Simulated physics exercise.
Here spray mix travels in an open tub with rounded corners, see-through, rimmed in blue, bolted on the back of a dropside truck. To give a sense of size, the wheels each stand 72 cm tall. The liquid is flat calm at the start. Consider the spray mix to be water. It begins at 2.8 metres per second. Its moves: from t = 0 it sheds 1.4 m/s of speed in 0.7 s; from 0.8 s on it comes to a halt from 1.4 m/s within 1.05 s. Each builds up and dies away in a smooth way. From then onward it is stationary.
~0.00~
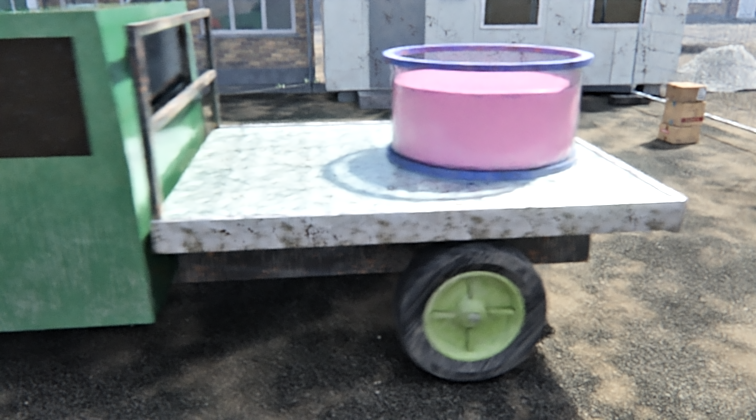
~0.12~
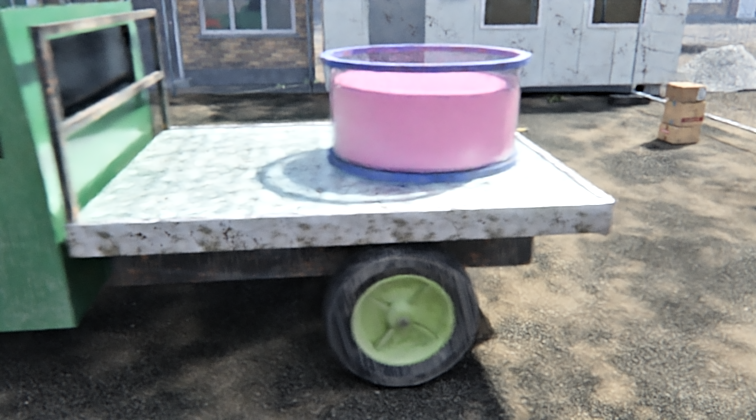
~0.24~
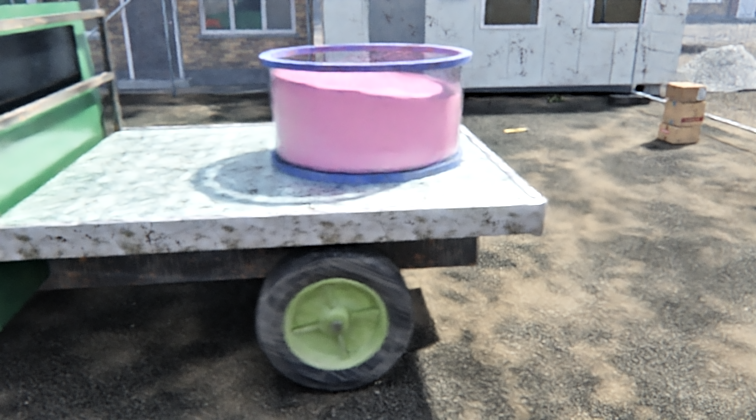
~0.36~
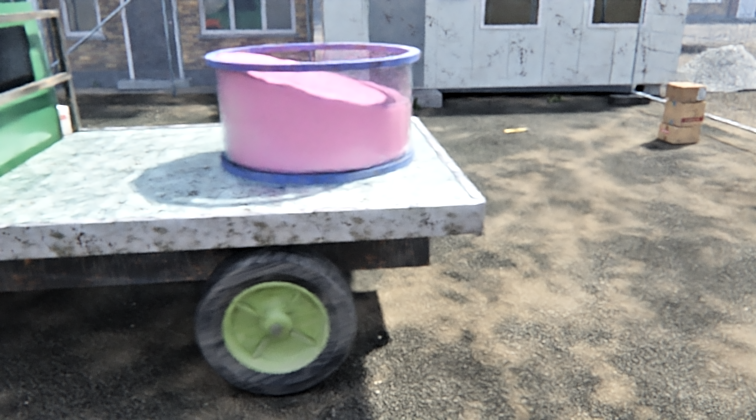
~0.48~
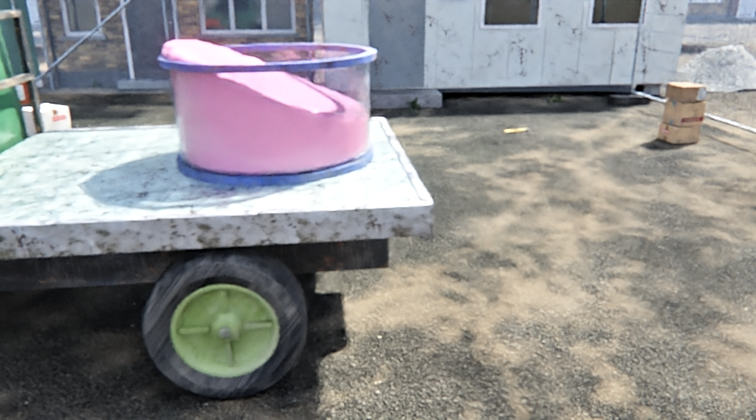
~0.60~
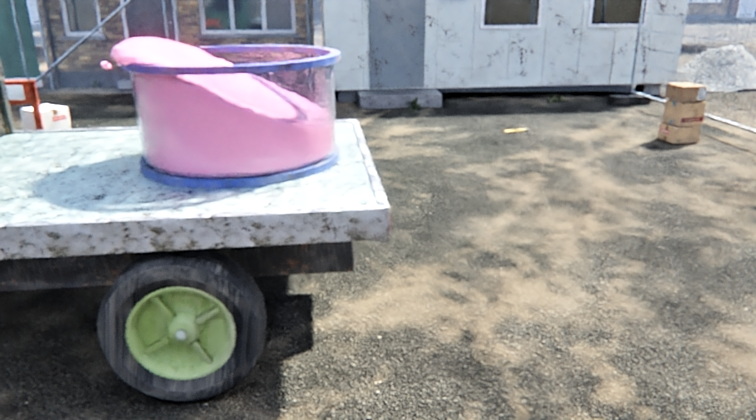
In the video, a green flatbed truck carrying a clear, blue-rimmed tub of pink liquid moves left across a yard; the initially flat liquid tilts increasingly upward toward the front, rising over the tub's left rim.
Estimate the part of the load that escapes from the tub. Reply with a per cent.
Roughly 8 per cent escapes.
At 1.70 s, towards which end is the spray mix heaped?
Tilt: Towards the forward end.
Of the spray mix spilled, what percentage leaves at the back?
Fraction of spill: Roughly 10%.
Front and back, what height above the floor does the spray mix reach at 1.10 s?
Around 30 cm toward the front, with 50 cm behind.
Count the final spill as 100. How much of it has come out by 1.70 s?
I'd say somewhere near 30 per cent.
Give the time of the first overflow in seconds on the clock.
0.8 s.
By 1.10 s front 30 cm, middle 37 cm, back 50 cm above the floor; the loss stands at 2 per cent, over the front.
By 1.70 s front 60 cm, middle 36 cm, back 22 cm above the floor; the loss stands at 3 per cent, over the front.
By 2.40 s front 24 cm, middle 37 cm, back 55 cm above the floor; the loss stands at 7 per cent, over the front.
By 4.84 s the loss stands at 8 per cent, over the front, 25 of 296 litres.
